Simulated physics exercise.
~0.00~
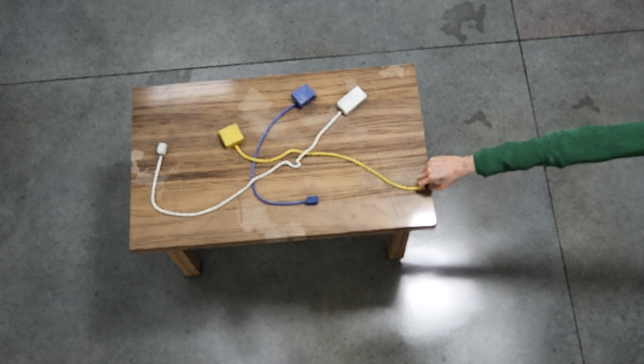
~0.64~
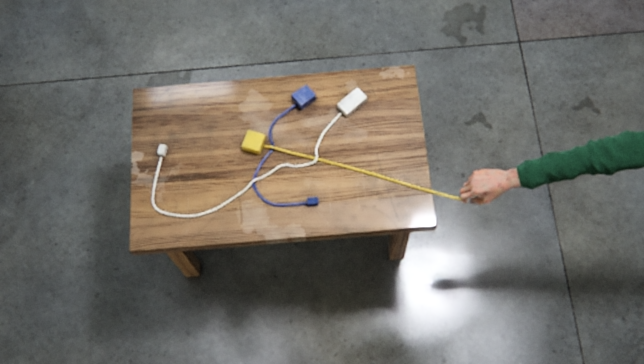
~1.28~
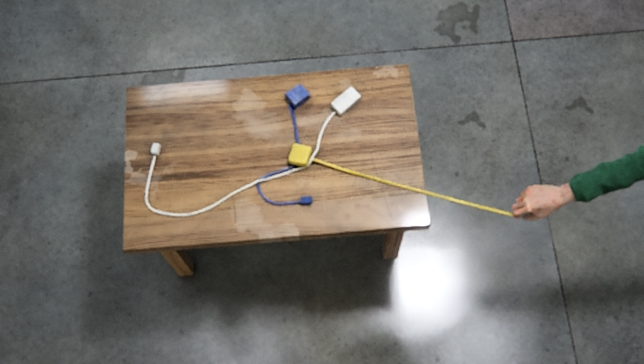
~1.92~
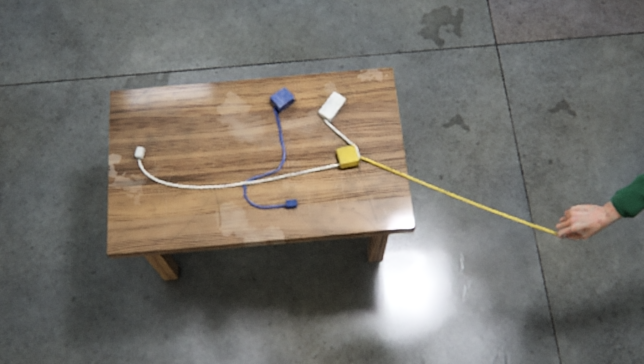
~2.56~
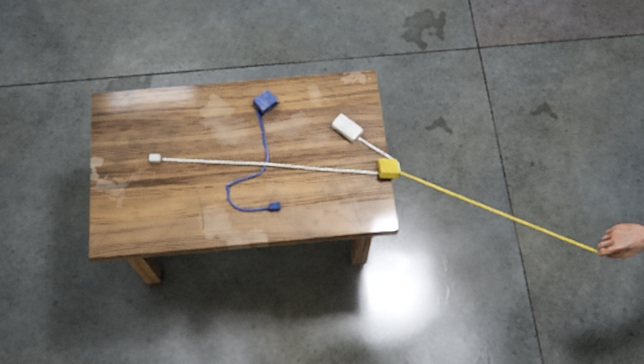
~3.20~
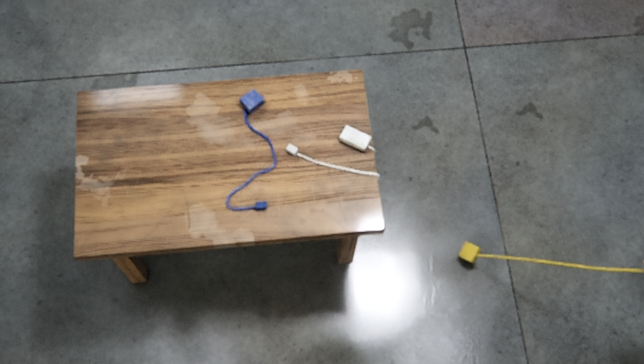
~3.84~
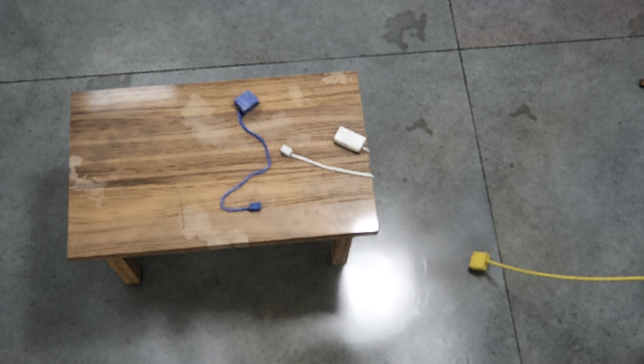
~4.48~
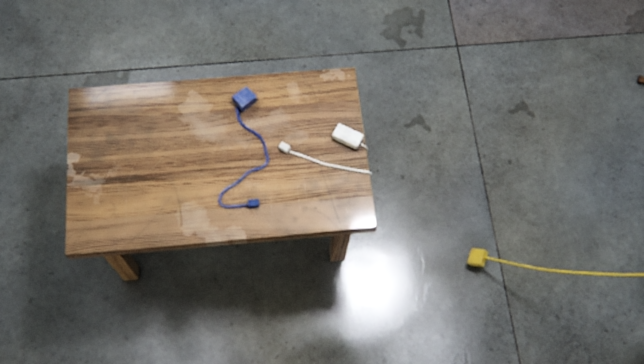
The clip shows three tangled leads with blue, white and yellow chargers on a wooden table as a hand pulls the yellow lead rightwards, dragging the white one along. The yellow charger ends on the floor, while the blue and white chargers remain on the table.
